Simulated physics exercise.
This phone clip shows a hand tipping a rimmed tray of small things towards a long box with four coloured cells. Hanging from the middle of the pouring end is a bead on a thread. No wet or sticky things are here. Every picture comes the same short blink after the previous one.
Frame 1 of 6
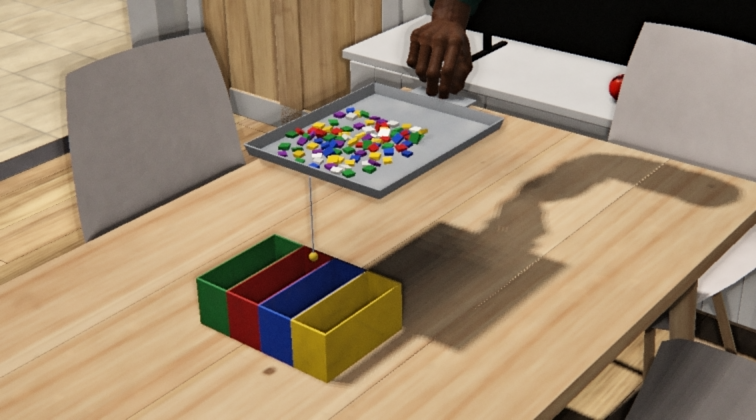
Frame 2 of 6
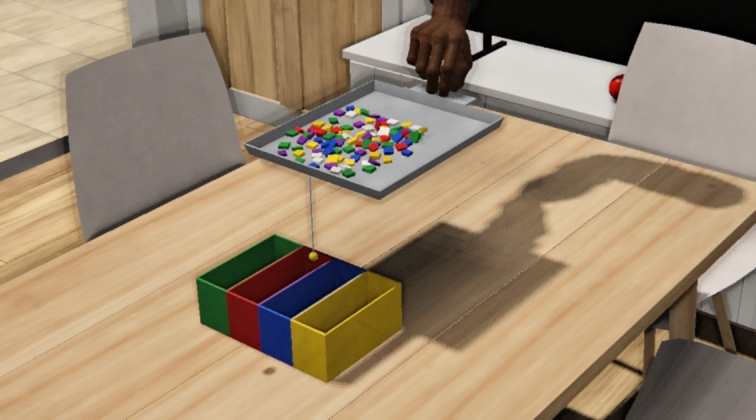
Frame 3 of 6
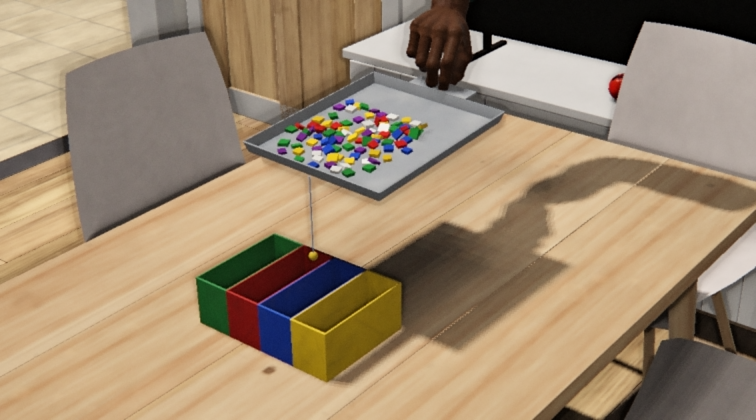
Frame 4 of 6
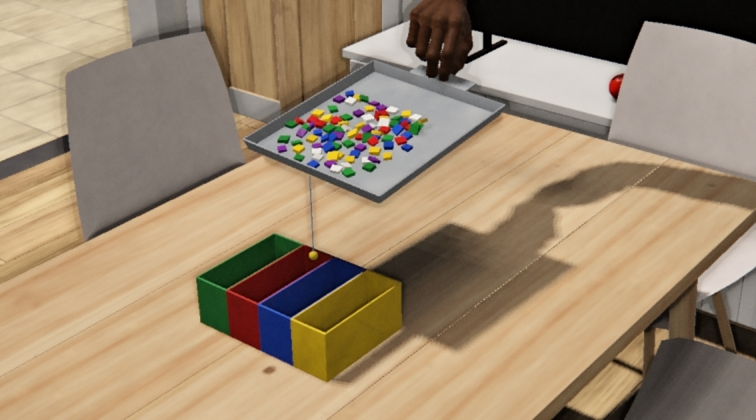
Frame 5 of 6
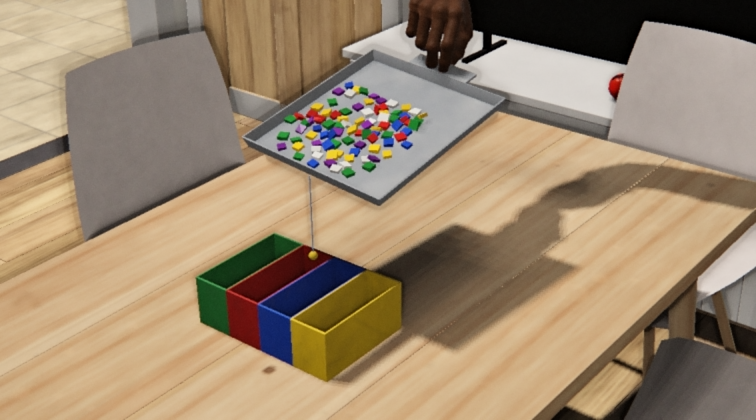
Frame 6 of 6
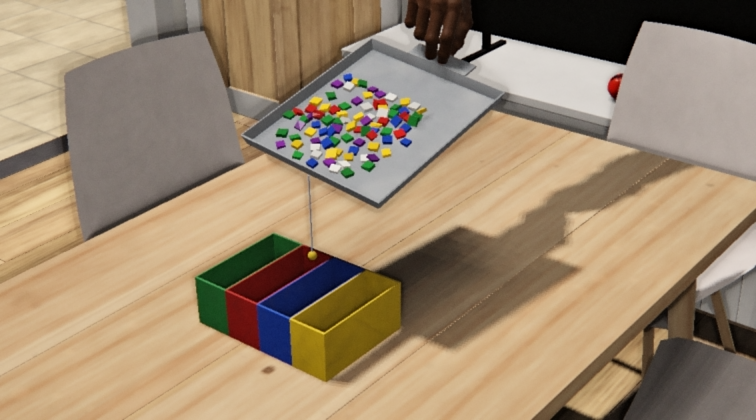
In the video, a hand holds a grey rimmed tray of small colourful pieces above a box with green, red, blue and yellow cells, then gradually tilts it slightly towards its front right corner while a bead hangs below.
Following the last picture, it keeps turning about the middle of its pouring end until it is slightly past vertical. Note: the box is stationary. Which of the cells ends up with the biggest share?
Yellow.
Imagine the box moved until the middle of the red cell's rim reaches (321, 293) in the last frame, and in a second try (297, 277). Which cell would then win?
With the first placing it's the cell in blue, with the second it's yellow.
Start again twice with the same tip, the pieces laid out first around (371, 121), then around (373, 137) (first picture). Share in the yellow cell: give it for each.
Shares: 60 % for the first, 70 % for the second.
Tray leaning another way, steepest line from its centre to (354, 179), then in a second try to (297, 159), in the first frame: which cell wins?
The first try: Yellow. The second: The green cell.
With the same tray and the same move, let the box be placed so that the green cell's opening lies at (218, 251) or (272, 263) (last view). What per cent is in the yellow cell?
Some 10 percent in the first case, 60 percent in the second.
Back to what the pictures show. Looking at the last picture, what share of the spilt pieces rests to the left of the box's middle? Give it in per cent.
It amounts to some 0 percent.
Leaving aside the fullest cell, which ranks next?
The cell in second spot is that blue cell.
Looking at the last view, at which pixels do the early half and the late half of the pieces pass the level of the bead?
The opening half passes (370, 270), the closing half (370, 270).
Just after the last frame, tray tipped steeply; almost all on the tray; just a few falling or outside the box.
A moment on, tray tipped past a quarter turn; about a tenth on the tray; roughly half in the yellow cell; about a tenth in the blue cell; roughly a quarter falling or outside the box.
Further on, tray tipped past a quarter turn; roughly two thirds in the yellow cell; about a tenth in the blue cell; roughly a quarter falling or outside the box.
When it is over, tray tipped past a quarter turn; roughly two thirds in the yellow cell; about a tenth in the blue cell; not one in the red cell; not one in the green cell; roughly a quarter outside the box.
